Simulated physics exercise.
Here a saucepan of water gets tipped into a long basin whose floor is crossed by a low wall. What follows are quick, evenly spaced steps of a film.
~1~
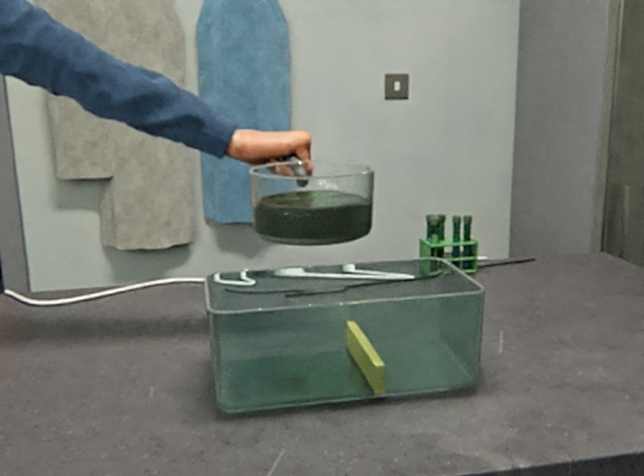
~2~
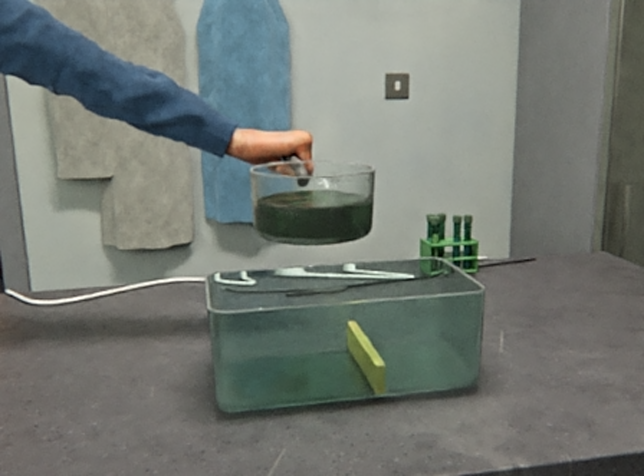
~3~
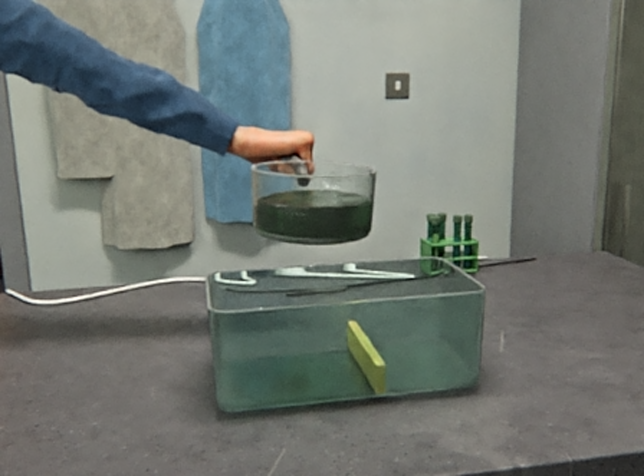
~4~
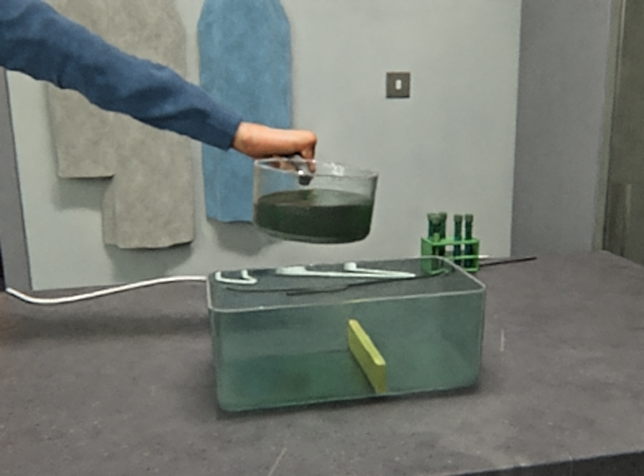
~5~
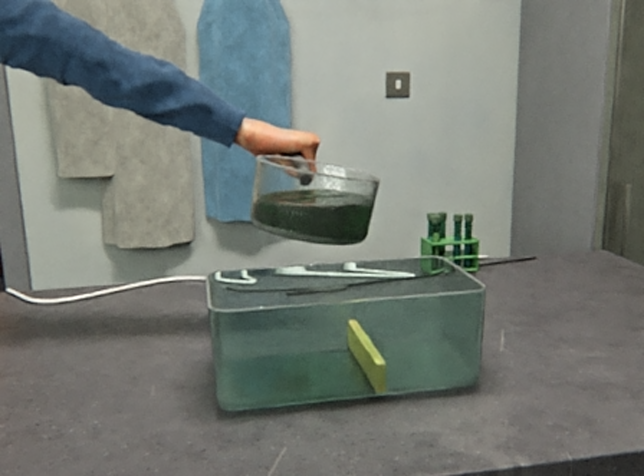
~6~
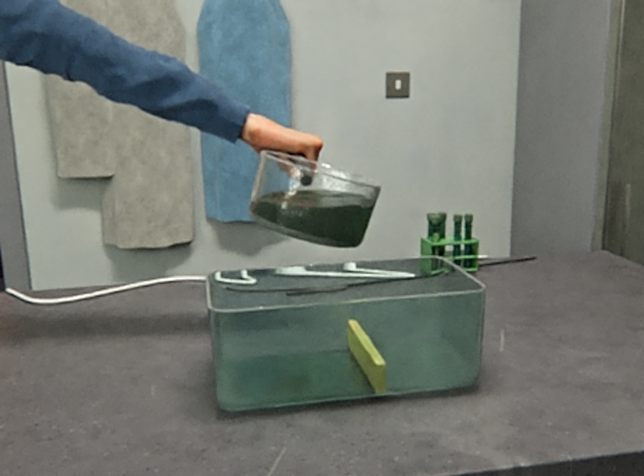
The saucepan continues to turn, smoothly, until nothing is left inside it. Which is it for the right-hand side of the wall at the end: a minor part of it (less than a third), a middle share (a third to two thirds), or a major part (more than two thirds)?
The right of the wall is going to hold beyond two thirds.
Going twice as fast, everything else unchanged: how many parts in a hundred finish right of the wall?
It comes to around 75 per cent.
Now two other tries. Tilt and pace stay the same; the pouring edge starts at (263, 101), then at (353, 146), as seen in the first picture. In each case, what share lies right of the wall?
You'd see around 10 per cent, and then around 75 per cent.
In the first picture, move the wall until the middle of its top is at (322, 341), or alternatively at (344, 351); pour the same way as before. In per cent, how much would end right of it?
Try 1: About 95 percent; try 2: About 90 percent.
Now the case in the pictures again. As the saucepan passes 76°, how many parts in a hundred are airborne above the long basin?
It's close to 30 %.
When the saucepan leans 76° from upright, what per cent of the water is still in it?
60 per cent, approximately.
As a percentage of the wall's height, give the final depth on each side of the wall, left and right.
On the left roughly 0, on the right roughly 80.
A moment on, the tilt is 76° and 58 per cent is still to pour, 0 is left of the wall and 15 right of it.
Next, the tilt is 109° and 9 per cent is still to pour, 9 is left of the wall and 76 right of it.
Then the tilt is 113° and 0 per cent is still to pour, 10 is left of the wall and 89 right of it.
Later the tilt is 113° and 0 per cent is still to pour, 10 is left of the wall and 90 right of it.
In the end 10 per cent lies left of the wall, 90 right of it and 1 outside.
